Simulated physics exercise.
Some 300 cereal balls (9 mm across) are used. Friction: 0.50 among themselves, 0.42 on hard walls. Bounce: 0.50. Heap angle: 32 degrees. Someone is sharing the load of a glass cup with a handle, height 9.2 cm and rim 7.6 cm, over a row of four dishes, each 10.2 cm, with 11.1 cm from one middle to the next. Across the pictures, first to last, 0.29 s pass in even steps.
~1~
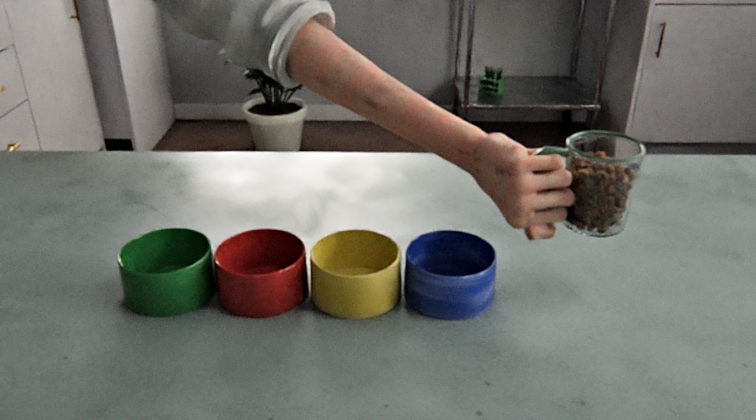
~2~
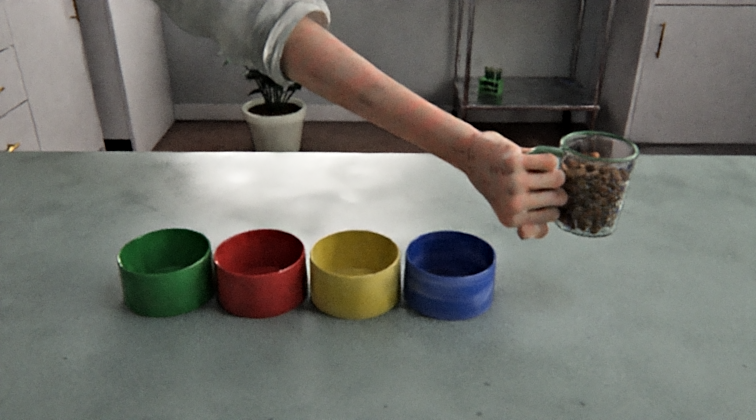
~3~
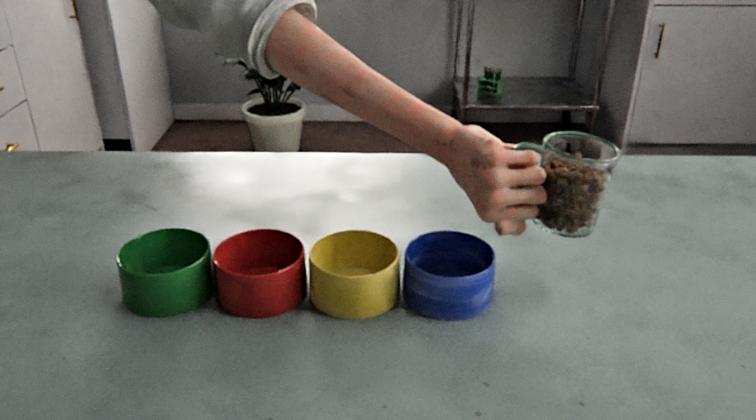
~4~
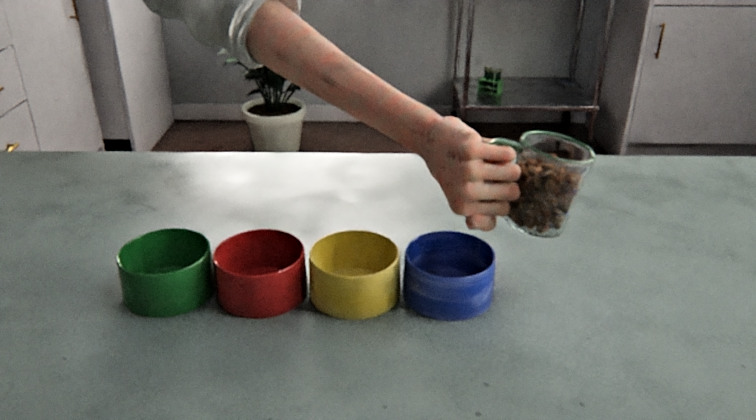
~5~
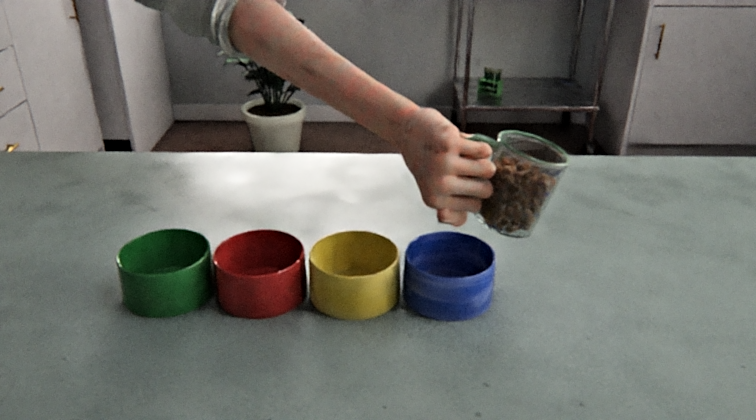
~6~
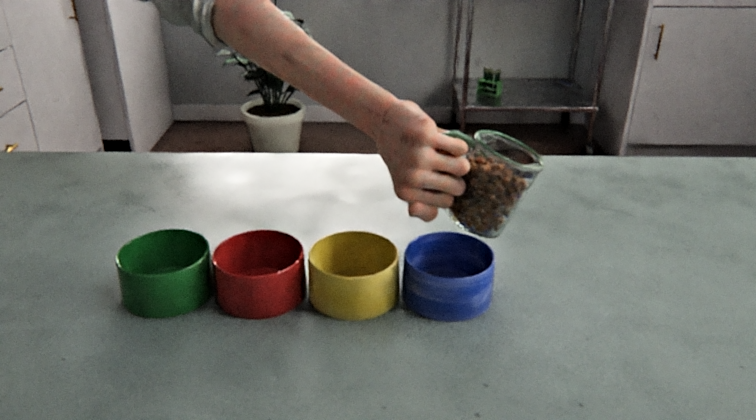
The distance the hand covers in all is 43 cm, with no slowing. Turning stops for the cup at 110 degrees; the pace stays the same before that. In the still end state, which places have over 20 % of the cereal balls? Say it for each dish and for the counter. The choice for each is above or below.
Red - above it, blue - below it, green - below it, yellow - below it, counter - below it.
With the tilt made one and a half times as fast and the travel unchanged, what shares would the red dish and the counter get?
Red 100; counter 0.
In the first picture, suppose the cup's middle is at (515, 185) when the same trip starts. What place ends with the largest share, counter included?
Green.
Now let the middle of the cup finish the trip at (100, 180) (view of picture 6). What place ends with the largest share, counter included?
Most of it ends up at green.
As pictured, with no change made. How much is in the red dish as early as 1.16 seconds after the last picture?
Roughly 45 %.
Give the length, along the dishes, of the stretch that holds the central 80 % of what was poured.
6 centimetres.
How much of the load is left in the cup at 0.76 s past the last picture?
I reckon around 100 per cent.
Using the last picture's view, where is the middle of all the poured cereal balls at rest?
Near (266, 273).
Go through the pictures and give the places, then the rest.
In the first picture, cup at (599, 184), tilt 0 degrees, lip at (642, 146), moved 0.0 cm; middle of the pieces at (597, 194); blue dish at (451, 253); yellow dish at (355, 252); red dish at (260, 251); green dish at (165, 250).
In the second picture, cup at (592, 185), tilt 1 degrees, lip at (635, 147), moved 0.7 cm; middle of the pieces at (590, 194).
In the third picture, cup at (572, 185), tilt 5 degrees, lip at (617, 150), moved 2.8 cm; middle of the pieces at (569, 194).
In the fourth picture, cup at (545, 185), tilt 11 degrees, lip at (593, 153), moved 5.7 cm; middle of the pieces at (542, 194).
In the fifth picture, cup at (518, 185), tilt 16 degrees, lip at (568, 157), moved 8.6 cm; middle of the pieces at (514, 194).
In the sixth picture, cup at (491, 185), tilt 21 degrees, lip at (542, 162), moved 11.5 cm; middle of the pieces at (486, 194); blue dish at (449, 254); yellow dish at (354, 253); red dish at (258, 252); green dish at (163, 251).
Then, 0.46 s after the last picture, tilt 64 degrees; cup holds 100 %.
Then, 0.76 s after the last picture, tilt 92 degrees; cup holds 100 %.
Then, 1.16 s after the last picture, tilt 110 degrees; cup holds 50 %, red 45 %.
In the end, red 100 %, blue 0 %, green 0 %, yellow 0 %, counter 0 %.
